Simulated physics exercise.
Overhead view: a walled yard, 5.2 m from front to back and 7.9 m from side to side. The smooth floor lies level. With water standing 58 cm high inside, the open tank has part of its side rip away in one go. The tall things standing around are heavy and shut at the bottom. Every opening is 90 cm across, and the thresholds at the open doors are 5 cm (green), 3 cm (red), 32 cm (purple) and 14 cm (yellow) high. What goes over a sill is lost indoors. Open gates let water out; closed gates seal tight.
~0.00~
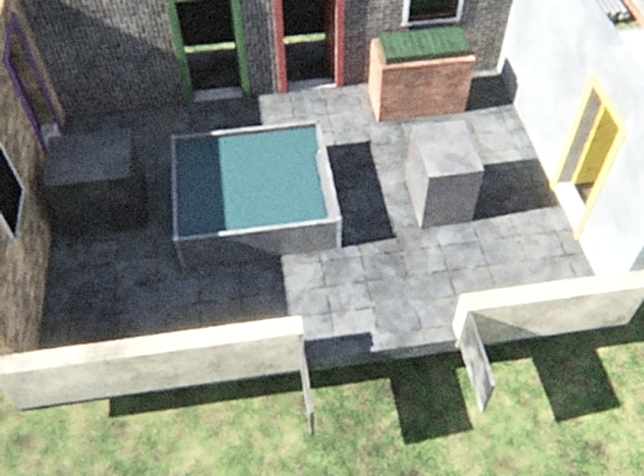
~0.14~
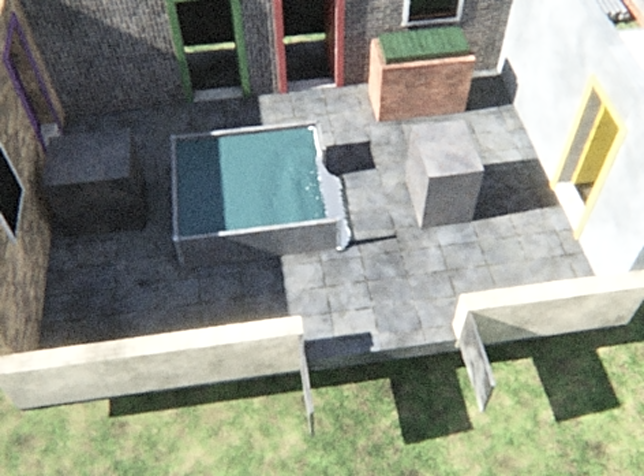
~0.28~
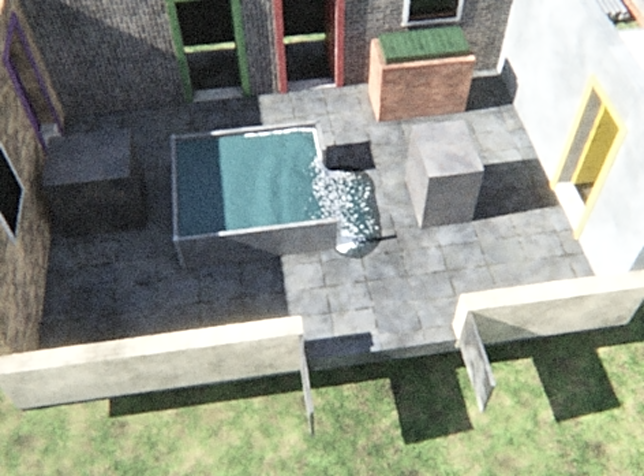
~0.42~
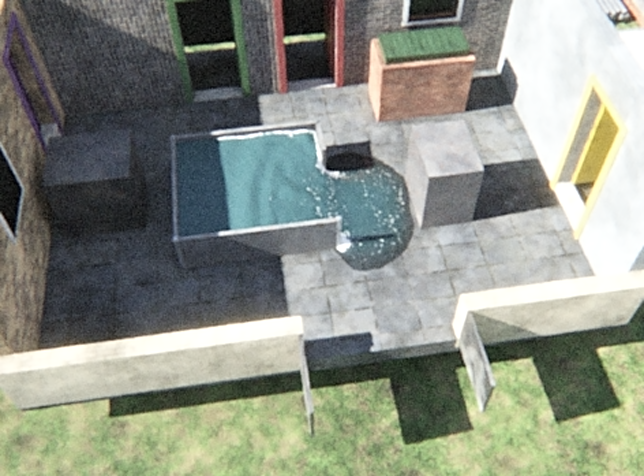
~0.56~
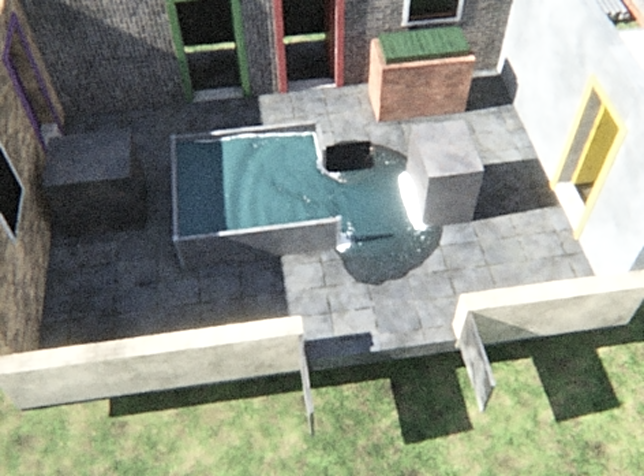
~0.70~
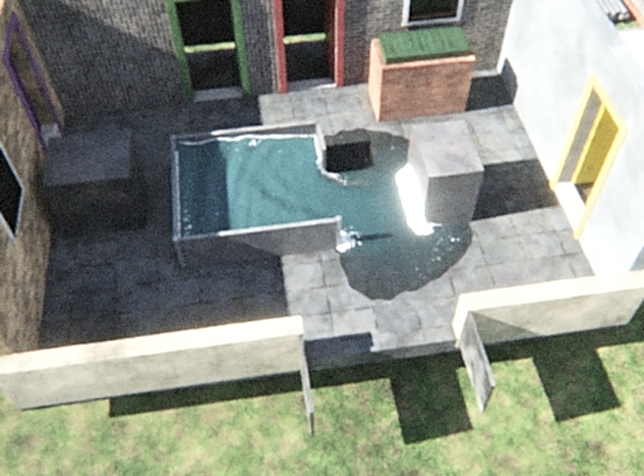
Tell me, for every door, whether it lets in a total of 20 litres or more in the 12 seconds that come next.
Green door: Within the allowance, red door: Beyond the allowance, purple door: Within the allowance, yellow door: Within the allowance.
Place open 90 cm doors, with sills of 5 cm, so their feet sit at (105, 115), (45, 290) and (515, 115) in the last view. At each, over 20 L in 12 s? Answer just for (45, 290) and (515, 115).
In turn: Not over, past it.
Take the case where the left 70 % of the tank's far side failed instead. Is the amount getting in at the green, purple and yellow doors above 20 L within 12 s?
Door by door - green: Out of bounds, purple: Within bounds, yellow: Within bounds.
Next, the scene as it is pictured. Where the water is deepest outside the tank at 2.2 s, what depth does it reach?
Around 37 centimetres deep.
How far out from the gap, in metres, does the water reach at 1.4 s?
It's close to 3.6 metres.
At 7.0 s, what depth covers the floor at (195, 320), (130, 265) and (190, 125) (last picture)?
Around 0 cm, 0 cm and 3 cm.
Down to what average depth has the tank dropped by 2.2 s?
Average depth: About 29 cm.
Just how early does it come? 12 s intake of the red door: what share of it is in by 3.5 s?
Roughly 15%.
After 1.4 s water covers 25 % of the floor and is deepest (42 cm) near (402, 208); green door not reached, red door not reached, purple door not reached, yellow door not reached.
After 2.2 s water covers 30 % of the floor and is deepest (37 cm) near (402, 208); green door not reached, red door not reached, purple door not reached, yellow door 1 cm at the sill, 0 L in.
After 3.5 s water covers 45 % of the floor and is deepest (26 cm) near (599, 304); green door not reached, red door 9 cm at the sill, 17 L in, purple door not reached, yellow door 9 cm at the sill, 0 L in.
After 7.0 s water covers 60 % of the floor and is deepest (16 cm) near (420, 125); green door 6 cm at the sill, 0 L in, red door 8 cm at the sill, 72 L in, purple door not reached, yellow door 10 cm at the sill, 0 L in.
After 12.0 s water covers 75 % of the floor and is deepest (10 cm) near (147, 133); green door 4 cm at the sill, 4 L in, red door 5 cm at the sill, 117 L in, purple door 8 cm at the sill, 0 L in, yellow door 8 cm at the sill, 0 L in.
